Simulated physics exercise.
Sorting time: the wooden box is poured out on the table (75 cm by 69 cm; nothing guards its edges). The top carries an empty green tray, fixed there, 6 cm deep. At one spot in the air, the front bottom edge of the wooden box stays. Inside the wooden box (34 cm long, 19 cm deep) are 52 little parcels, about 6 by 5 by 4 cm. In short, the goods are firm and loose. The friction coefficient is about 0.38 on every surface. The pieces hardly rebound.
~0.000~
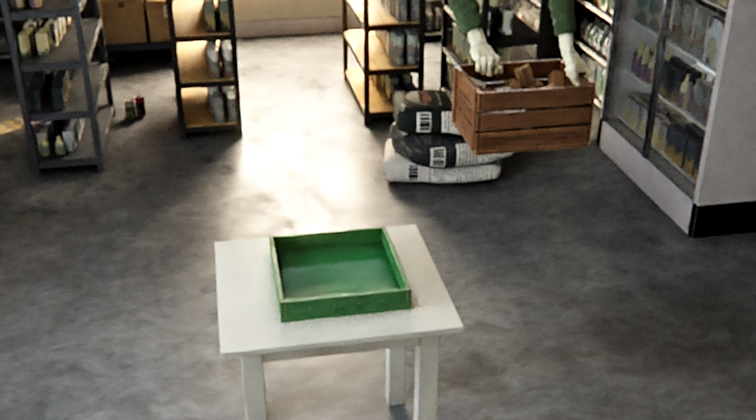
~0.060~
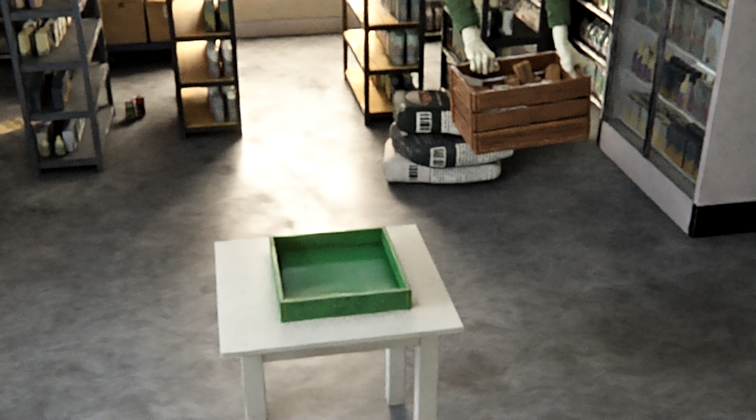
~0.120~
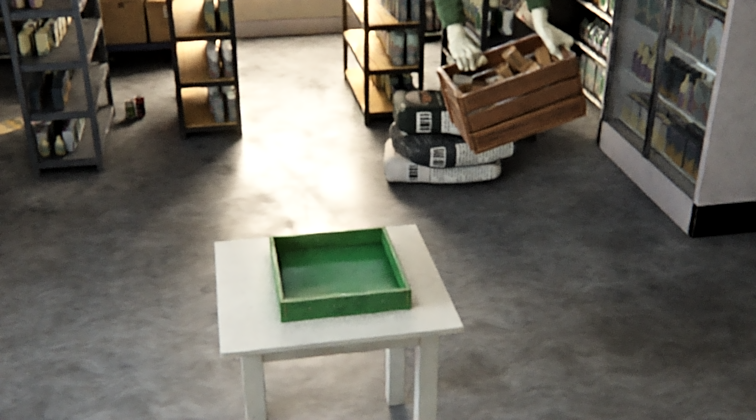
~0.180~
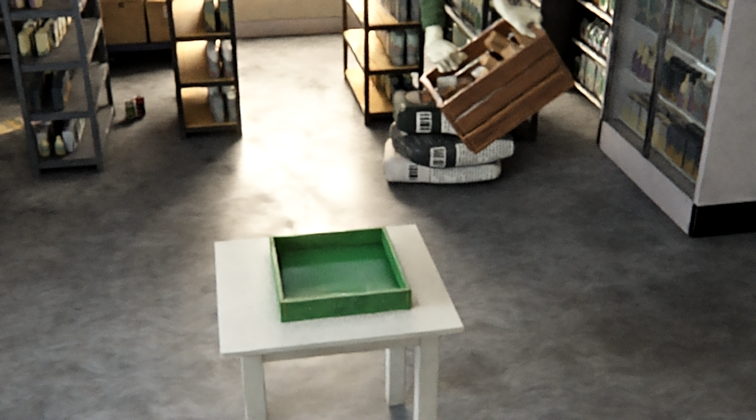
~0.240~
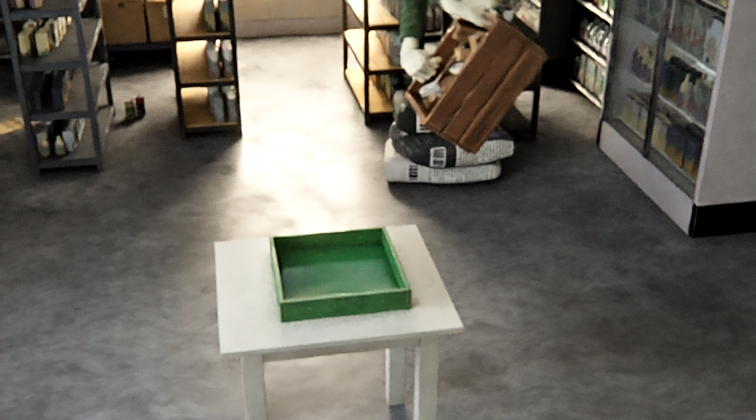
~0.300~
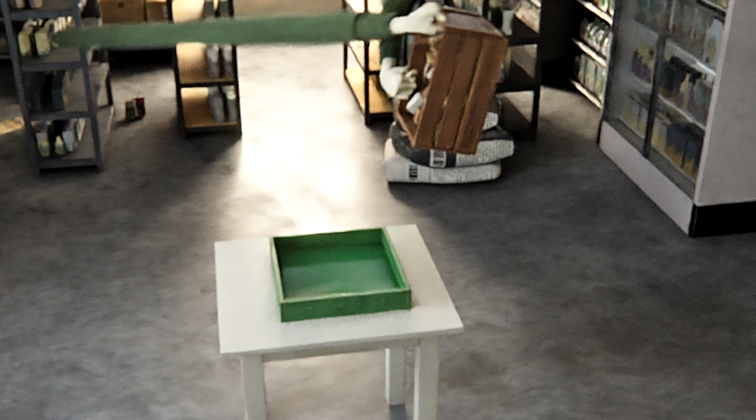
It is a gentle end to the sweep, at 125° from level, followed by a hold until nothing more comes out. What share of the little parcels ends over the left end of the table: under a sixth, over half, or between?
Result: One sixth to one half of them over the left end of the table.
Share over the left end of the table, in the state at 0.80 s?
Around 10 per cent at that point.
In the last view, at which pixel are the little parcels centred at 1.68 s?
(304, 272).
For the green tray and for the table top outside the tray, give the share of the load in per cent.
65 and 10 %.
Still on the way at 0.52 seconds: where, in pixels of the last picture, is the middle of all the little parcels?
It's centred at about (360, 153).
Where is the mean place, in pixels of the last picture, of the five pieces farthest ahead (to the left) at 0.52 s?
(296, 155).
After 0.52 s, tilt 125°; 15 still in the wooden box and 37 in the air.
After 0.80 s, tilt 125°; 23 in the green tray, 16 on the table top outside the tray, 5 over the left end of the table and 8 in the air.
After 1.18 s, tilt 125°; 33 in the green tray, 6 on the table top outside the tray and 13 over the left end of the table.
Outcome (at 1.68 s), 33 in the green tray, 6 on the table top outside the tray and 13 over the left end of the table. Asked share, 13 of 52, 25 per cent.
